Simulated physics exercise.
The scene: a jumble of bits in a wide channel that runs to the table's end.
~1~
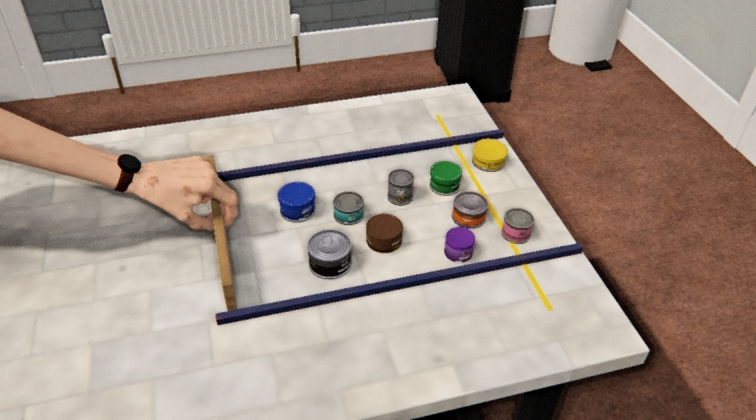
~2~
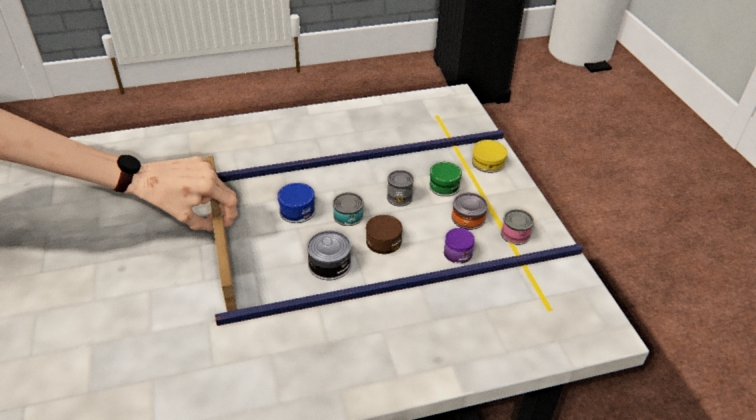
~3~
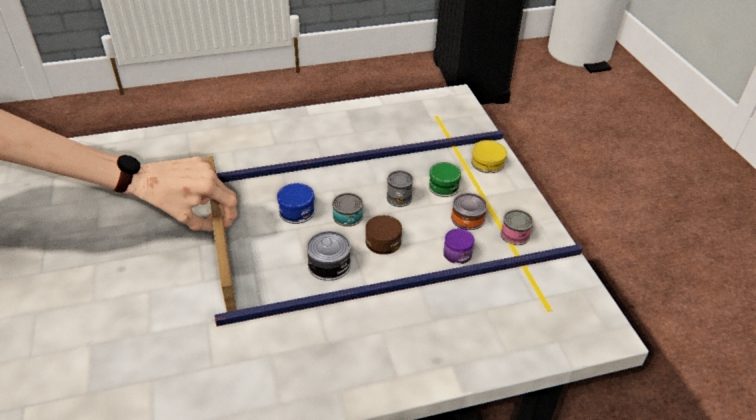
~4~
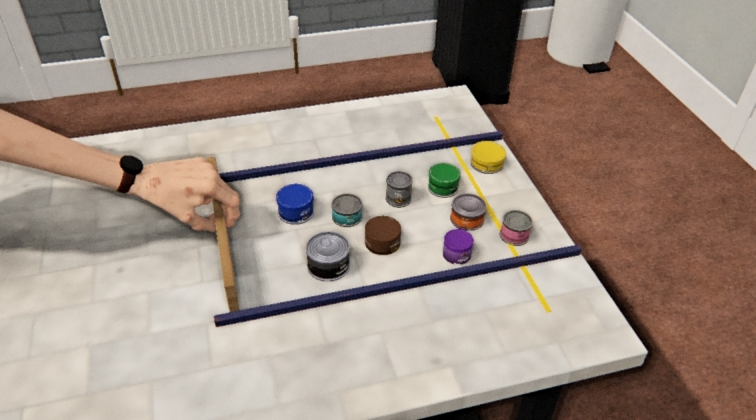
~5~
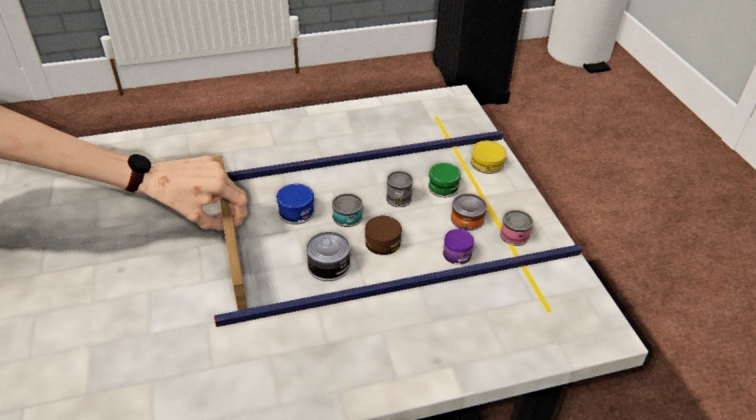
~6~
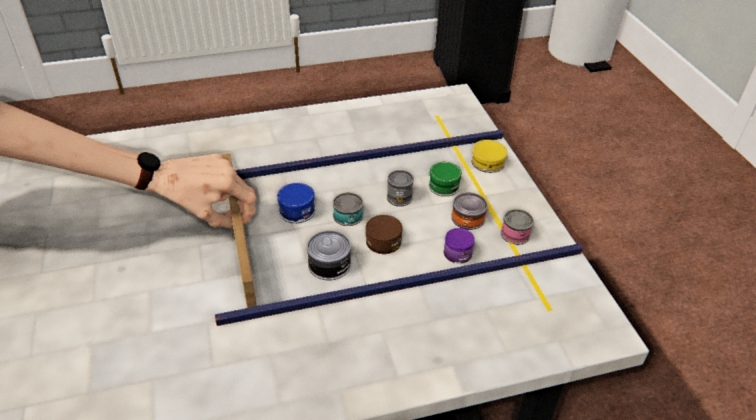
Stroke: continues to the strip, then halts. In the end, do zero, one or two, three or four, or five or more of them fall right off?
I predict exactly one or two will slip off.
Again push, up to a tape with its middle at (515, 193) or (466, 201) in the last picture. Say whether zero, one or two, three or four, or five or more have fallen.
So for the first place I'd say at least five, and for the second not one.
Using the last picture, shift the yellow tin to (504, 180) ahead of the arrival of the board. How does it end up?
From that start the object does not stay.
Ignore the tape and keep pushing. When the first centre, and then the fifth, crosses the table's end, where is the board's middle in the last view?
The middle is near (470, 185) first and near (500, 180) after.
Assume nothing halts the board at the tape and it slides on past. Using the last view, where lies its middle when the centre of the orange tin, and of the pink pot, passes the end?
Approx. (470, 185) for the first, approx. (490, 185) for the second.
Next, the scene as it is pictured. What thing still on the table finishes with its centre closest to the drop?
That would be the pink pot, which ends nearest.
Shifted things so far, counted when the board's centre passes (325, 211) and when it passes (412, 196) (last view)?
The number moved is 4 and then 8.
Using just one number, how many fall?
Total count: 2.
Soon after, none off yet; yellow tin at rest near (489, 156); pink pot at rest near (517, 227); orange tin at rest near (469, 211).
After that, none off yet; yellow tin at rest near (489, 156); pink pot at rest near (517, 227); orange tin displaced about its own width near (491, 207).
In the end, the number that fall off is one or two; gone, green tin and orange tin.
